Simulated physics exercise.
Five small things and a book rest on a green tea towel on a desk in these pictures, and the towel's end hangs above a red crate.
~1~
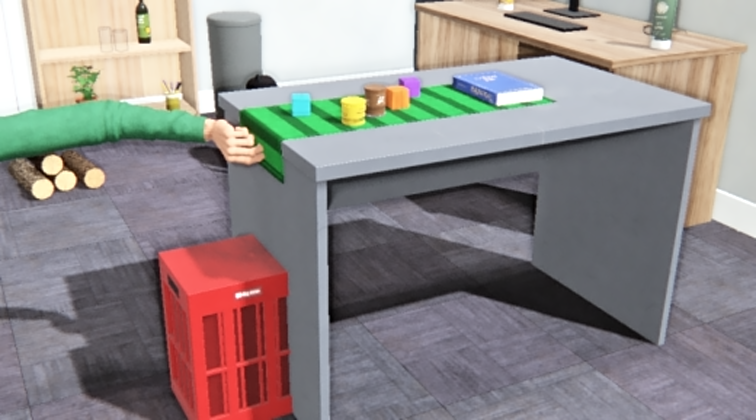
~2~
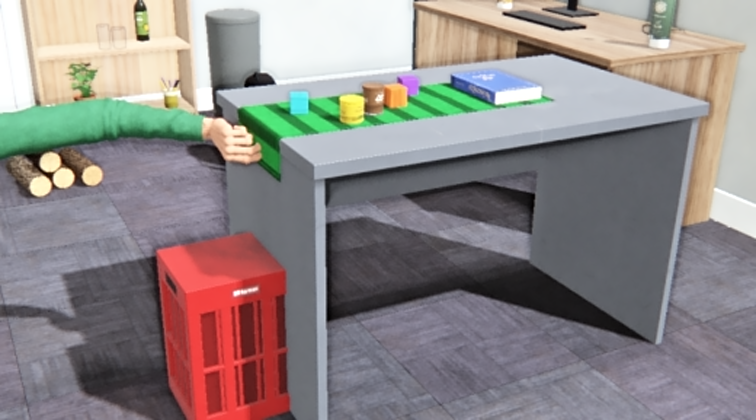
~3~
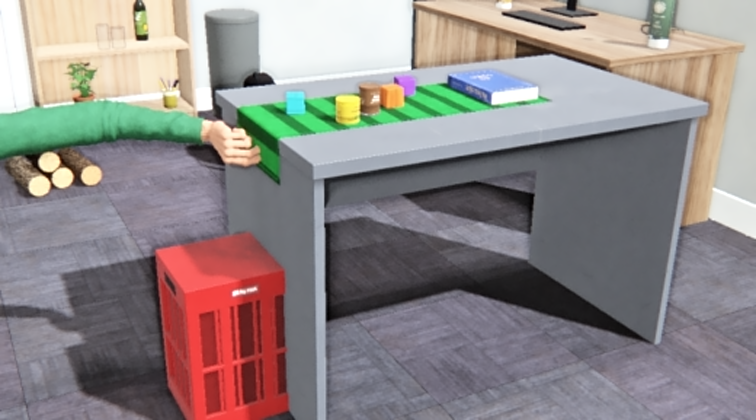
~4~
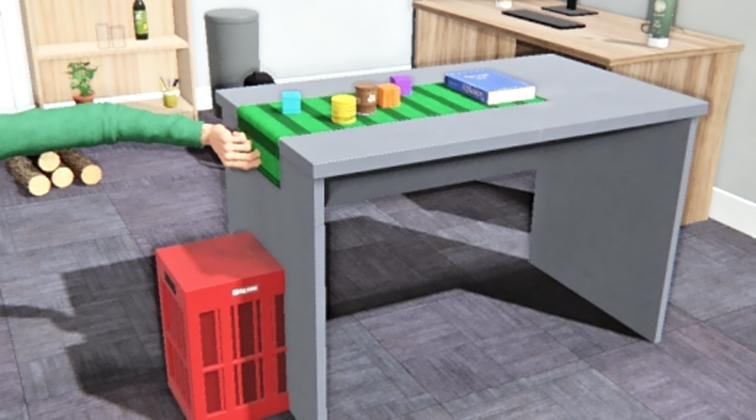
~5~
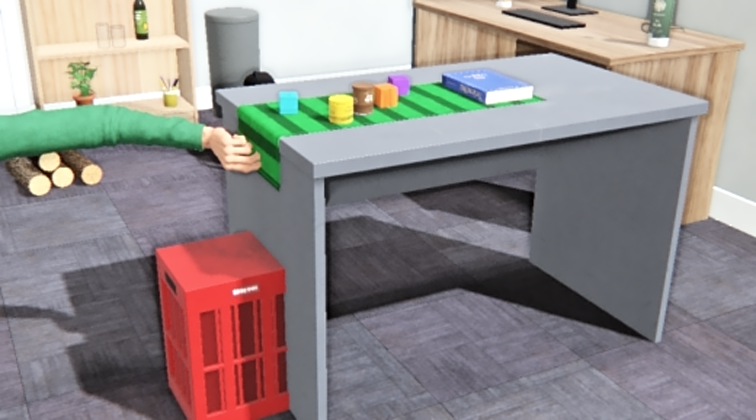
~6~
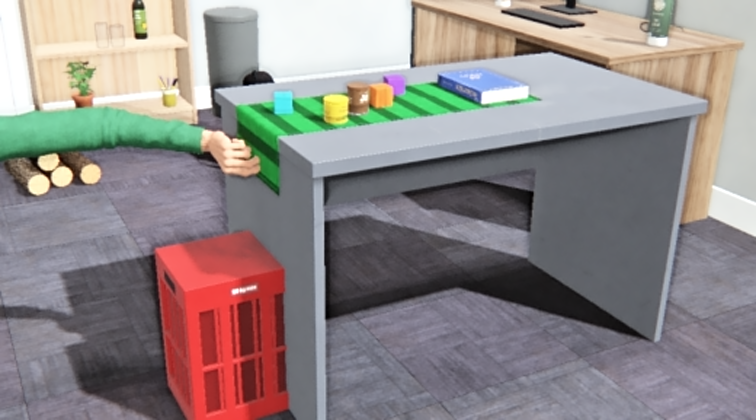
In the video, a green-sleeved arm reaches to the hanging end of a striped green cloth on a gray desk above a red crate, and the cloth slides slightly left, carrying five small colored objects and a blue book.
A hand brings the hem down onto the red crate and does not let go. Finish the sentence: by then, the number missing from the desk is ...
... two.
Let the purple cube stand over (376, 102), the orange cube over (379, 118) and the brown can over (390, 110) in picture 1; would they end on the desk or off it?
As for the purple cube, it stays aboard; the orange cube stays aboard; the brown can stays aboard.
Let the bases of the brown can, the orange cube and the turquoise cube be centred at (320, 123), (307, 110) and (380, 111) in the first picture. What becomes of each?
The brown can ends up off, the orange cube ends up off and the turquoise cube ends up on top.
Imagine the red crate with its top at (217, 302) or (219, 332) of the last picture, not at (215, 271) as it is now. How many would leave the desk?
Totals 3, 4.
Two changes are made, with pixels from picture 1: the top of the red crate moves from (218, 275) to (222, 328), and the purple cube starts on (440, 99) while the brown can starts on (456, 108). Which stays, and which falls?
Outcome: Purple cube keeps its perch; brown can keeps its perch.
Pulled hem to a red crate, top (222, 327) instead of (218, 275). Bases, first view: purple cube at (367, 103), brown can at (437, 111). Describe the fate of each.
In the end the purple cube is no longer on top and the brown can is still on top.
A little later, hem near (258, 218); turquoise cube gone.
Next, hem on the crate; turquoise cube and yellow pot gone.
When it is over, hem on the crate; turquoise cube and yellow pot gone. It carries off two.
